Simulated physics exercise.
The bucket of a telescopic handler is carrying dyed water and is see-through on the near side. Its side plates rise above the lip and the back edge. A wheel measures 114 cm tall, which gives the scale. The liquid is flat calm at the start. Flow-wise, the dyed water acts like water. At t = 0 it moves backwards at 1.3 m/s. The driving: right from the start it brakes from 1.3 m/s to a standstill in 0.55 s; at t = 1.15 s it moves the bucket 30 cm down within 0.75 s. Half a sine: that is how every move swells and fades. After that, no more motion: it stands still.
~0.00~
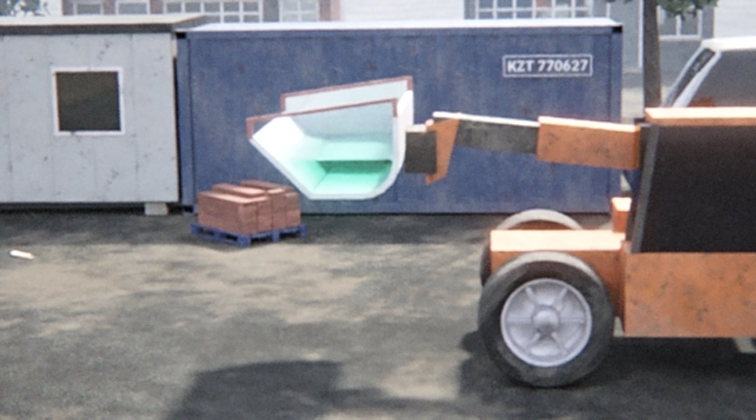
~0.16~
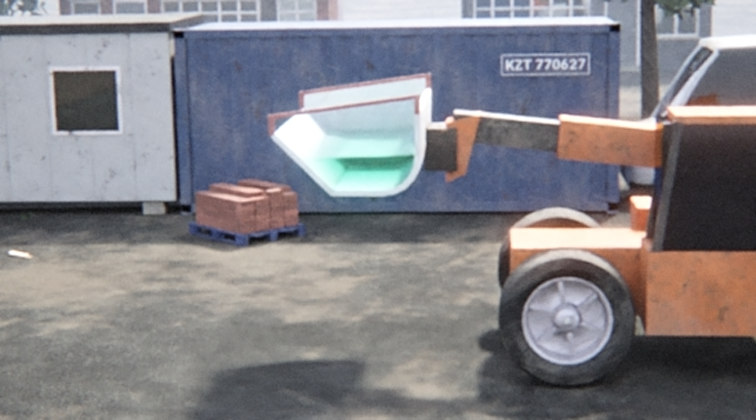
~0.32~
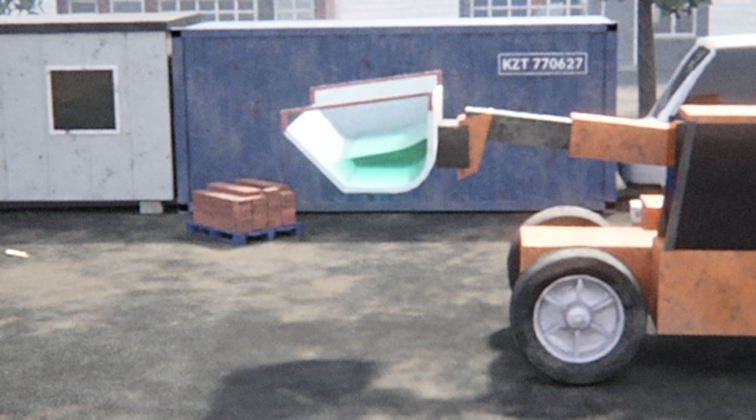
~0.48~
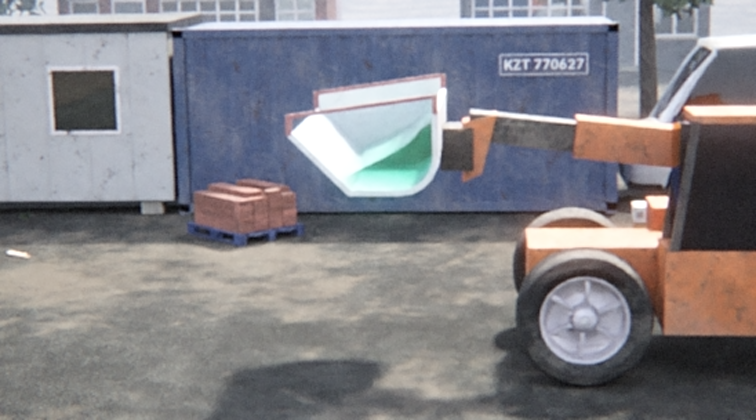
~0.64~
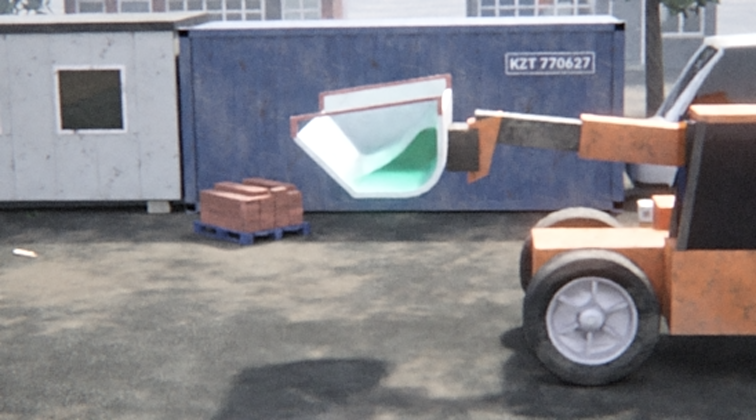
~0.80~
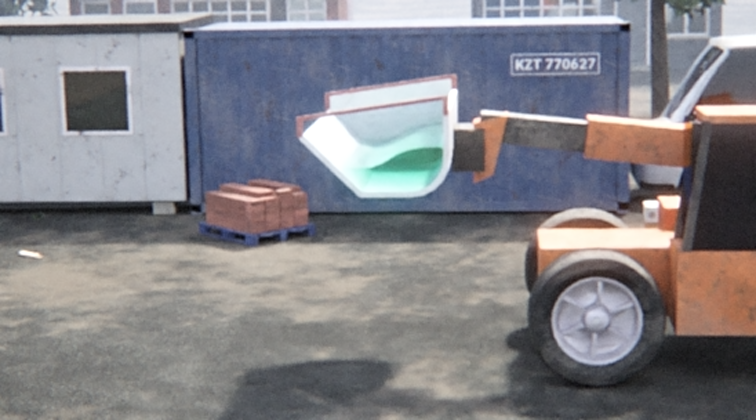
An orange telescopic handler backs slowly to the right across a grey yard, seen from the side, its see-through bucket of green water held out to the left. Behind stand a blue container, a pale cabin and reddish blocks on a blue pallet. The machine's movement shrinks to a creep as the water climbs the bucket's right side, then levels somewhat, while the view shifts slightly.
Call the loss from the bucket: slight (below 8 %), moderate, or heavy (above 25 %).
Moderate.
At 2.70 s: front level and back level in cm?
Height at the front is 26 cm; height at the back is 18 cm.
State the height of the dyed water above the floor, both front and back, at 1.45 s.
I'd say some 30 centimetres in front and some 12 centimetres behind.
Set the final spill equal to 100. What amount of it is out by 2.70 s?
Close to 60 in a hundred.
After 1.45 s the surface stands 13 cm at the back and 31 cm at the front; 6 per cent is out, over the front.
After 2.10 s the surface stands 43 cm at the back and 14 cm at the front; 6 per cent is out, over the front.
After 2.70 s the surface stands 18 cm at the back and 26 cm at the front; 6 per cent is out, over the front.
After 4.78 s 10 per cent is out, over the front, 40 of 402 litres.
